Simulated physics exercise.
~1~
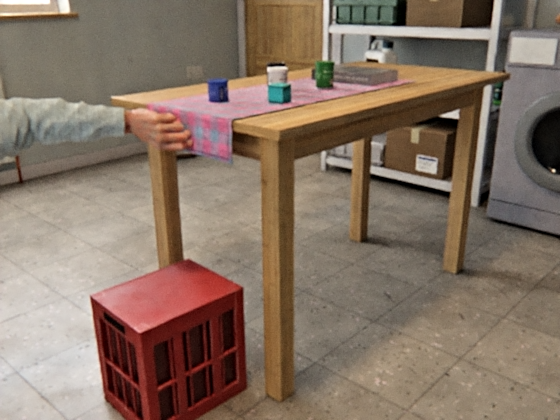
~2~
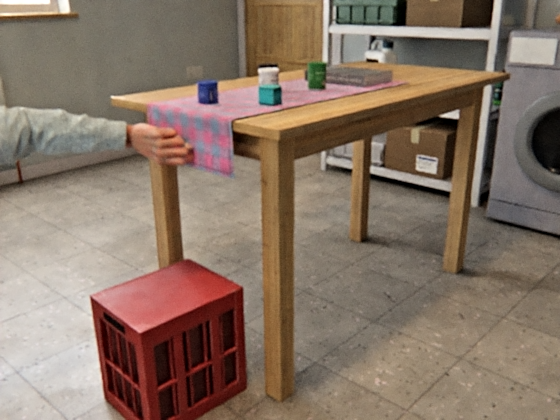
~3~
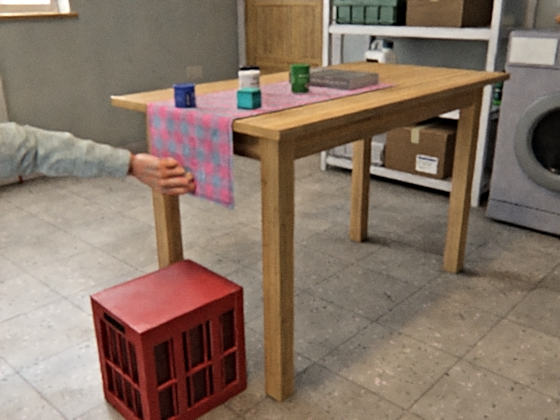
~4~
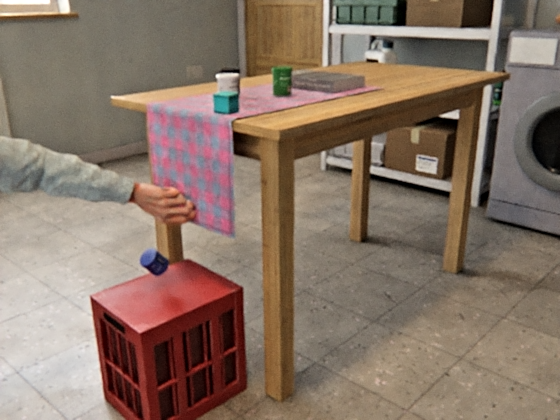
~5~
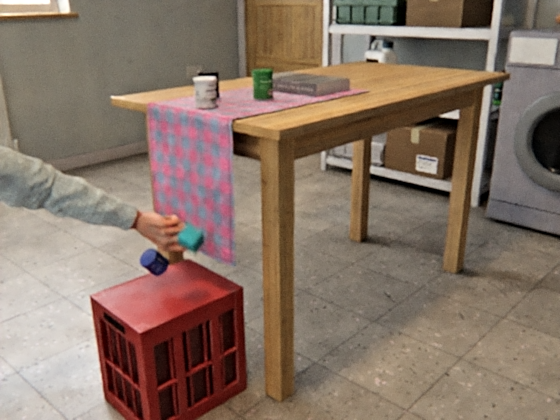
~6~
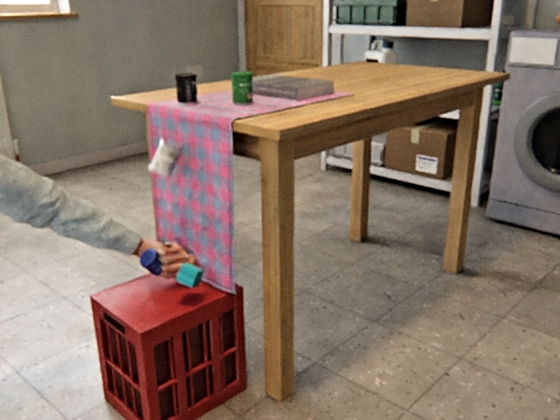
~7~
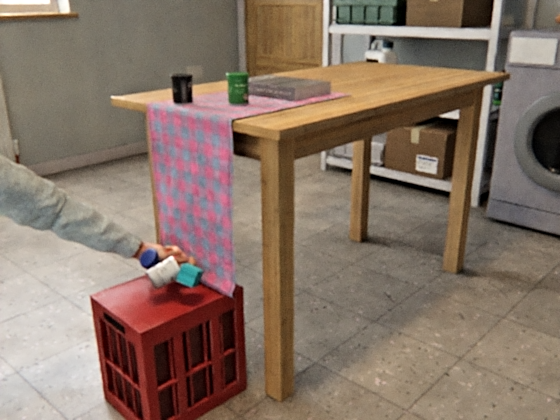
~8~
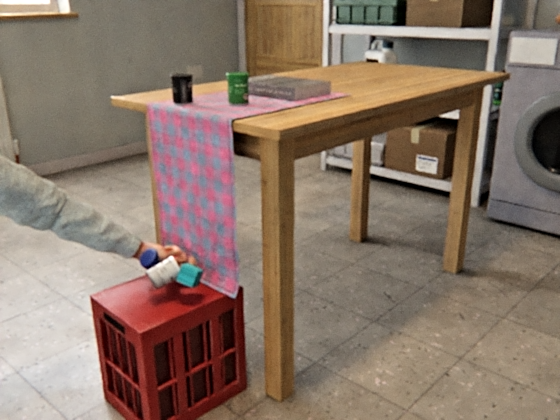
To begin with, a hand grips the hanging end of a pink checked tablecloth on a wooden table, where four small containers, a turquoise cube and a grey book rest above a red crate. The hand draws the cloth down steadily, and everything on it rides left towards the edge. The blue pot goes over first, dropping towards the crate. The turquoise cube follows, and then the white can tumbles off upside down. Finally the hem reaches the crate and the hand stays there, the three fallen things beside it, while the black can, green container and book remain on the table.
